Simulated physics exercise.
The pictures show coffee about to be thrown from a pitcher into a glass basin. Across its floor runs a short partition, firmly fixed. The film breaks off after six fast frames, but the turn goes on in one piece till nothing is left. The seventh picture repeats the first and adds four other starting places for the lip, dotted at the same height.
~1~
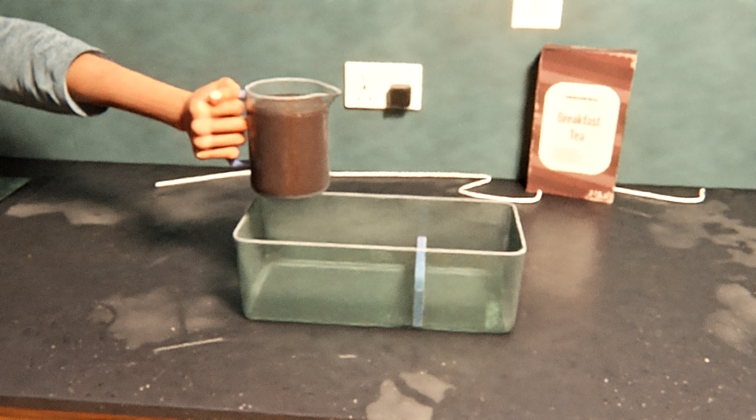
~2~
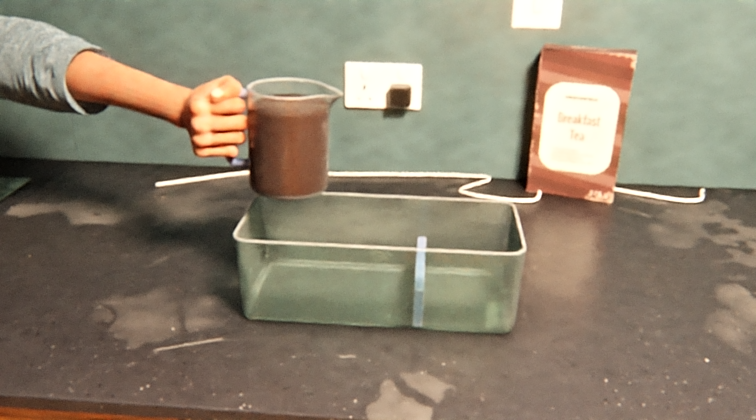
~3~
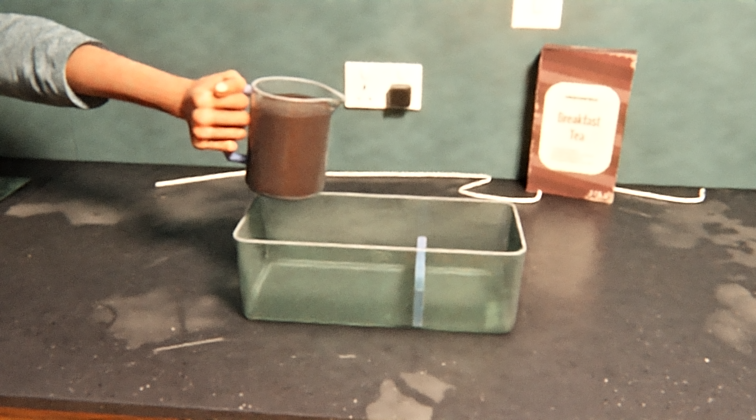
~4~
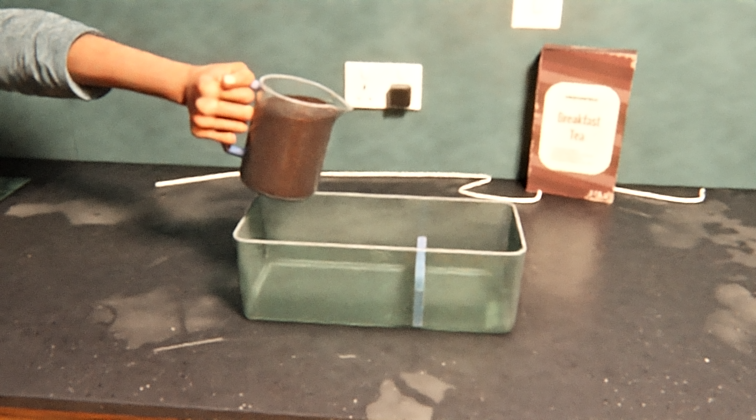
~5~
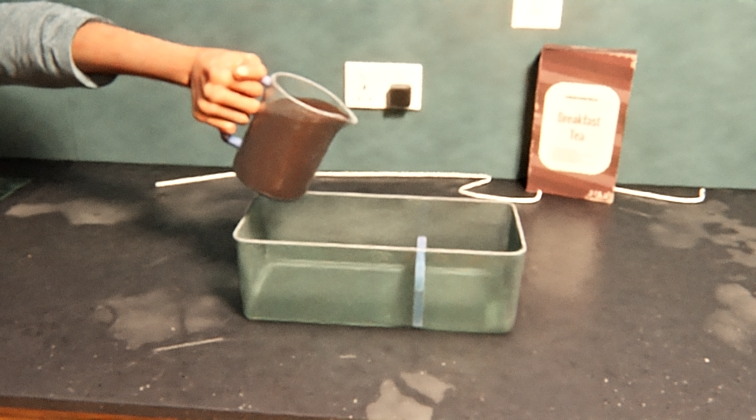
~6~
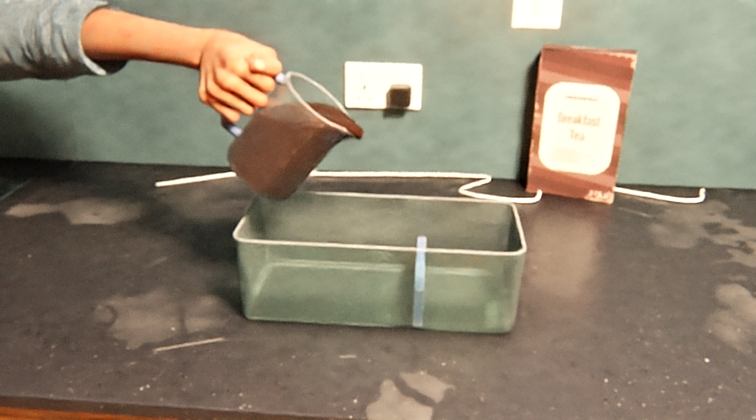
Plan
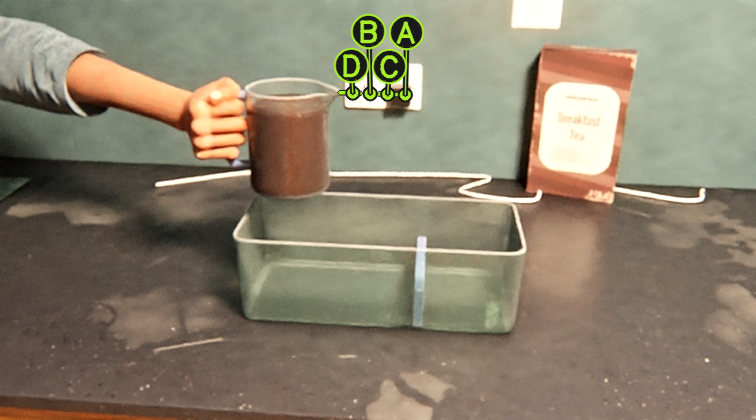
At first a hand holds a clear pitcher of dark brown liquid upright above the left part of an empty glass basin with a short partition. The hand then tilts the pitcher steadily to the right, and the liquid reaches the lip, while the basin stays still.
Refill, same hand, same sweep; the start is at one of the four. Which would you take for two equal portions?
C.
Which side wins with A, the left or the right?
More ends on the right.
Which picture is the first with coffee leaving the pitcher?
Picture 6.
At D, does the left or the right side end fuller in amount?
More ends on the left.
On the marked copy, A at (405, 94); B at (370, 93); C at (387, 94); D at (352, 93).
With A, about 23 % ends left of the wall and 75 % right of it.
With B, about 77 % ends left of the wall and 20 % right of it; 3 % is lost outside.
With C, about 52 % ends left of the wall and 47 % right of it.
With D, about 90 % ends left of the wall and 7 % right of it; 3 % is lost outside.
